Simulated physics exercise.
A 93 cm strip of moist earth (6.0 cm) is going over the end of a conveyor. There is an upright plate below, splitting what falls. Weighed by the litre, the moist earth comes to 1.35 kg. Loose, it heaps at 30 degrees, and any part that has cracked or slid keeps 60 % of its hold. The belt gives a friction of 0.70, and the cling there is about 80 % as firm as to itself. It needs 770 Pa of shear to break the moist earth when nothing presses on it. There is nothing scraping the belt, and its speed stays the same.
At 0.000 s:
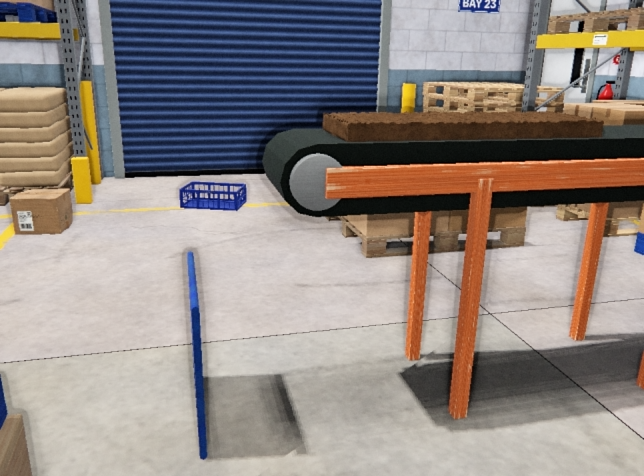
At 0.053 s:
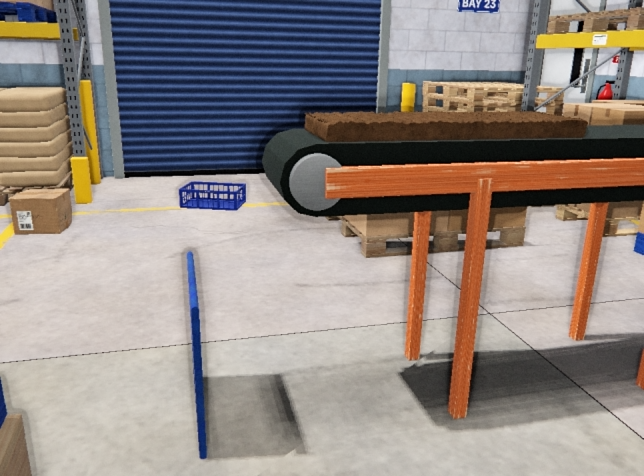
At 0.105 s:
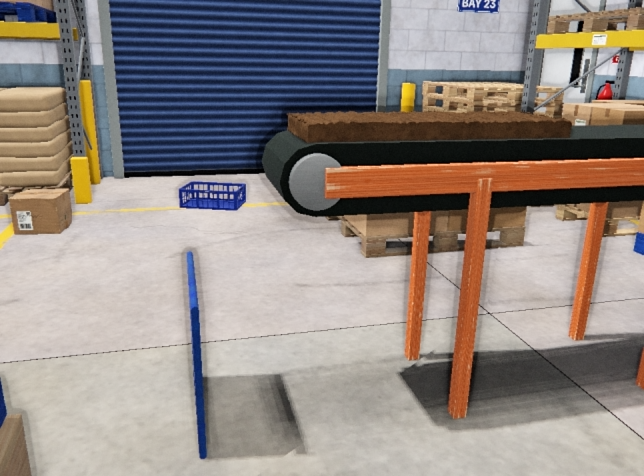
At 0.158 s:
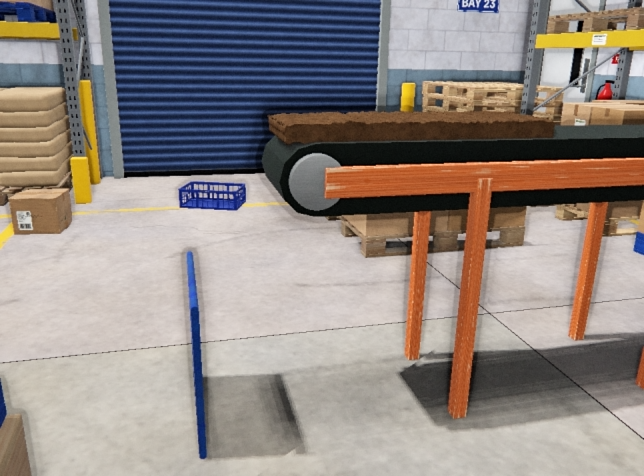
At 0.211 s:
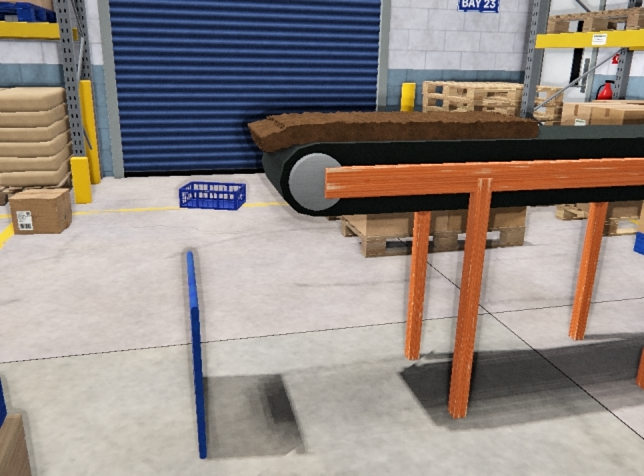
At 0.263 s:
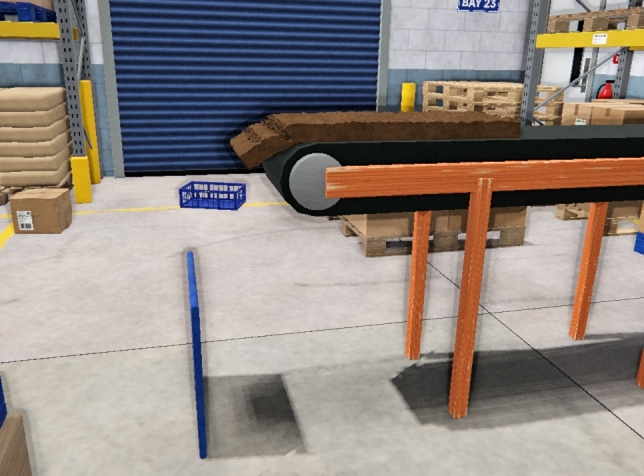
A strip of moist brown earth lies on a dark conveyor belt in a warehouse, seen from the side and slightly above by a still camera. The conveyor has a grey roller end and orange frame and legs at right, with an upright blue plate at lower left and a blue crate before a blue shutter. The earth slides steadily left, passes over the roller, and its front end cracks and bends downward.
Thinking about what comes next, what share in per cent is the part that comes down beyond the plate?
It should be roughly 100 %.
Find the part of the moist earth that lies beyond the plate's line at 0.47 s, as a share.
14 per cent.
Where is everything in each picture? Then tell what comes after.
Front end of the moist earth at (348, 139), in the first picture.
Front end of the moist earth at (328, 140), in the second picture.
Front end of the moist earth at (307, 140), 3 % of it past the top of the roller, in one piece, in the third picture.
Front end of the moist earth at (285, 130), 10 % of it past the top of the roller, in one piece, in the fourth picture.
Front end of the moist earth at (263, 142), 17 % of it past the top of the roller, cracking, in the fifth picture.
Front end of the moist earth at (241, 159), 23 % of it past the top of the roller, cracking, in the sixth picture.
By 0.47 s, 14 % is beyond the plate's line.
By 0.72 s, 42 % is beyond the plate's line.
By 0.96 s, 76 % is beyond the plate's line.
By 1.21 s, 100 % is beyond the plate's line.
By 2.37 s, at the end, 100 % is beyond the plate's line.
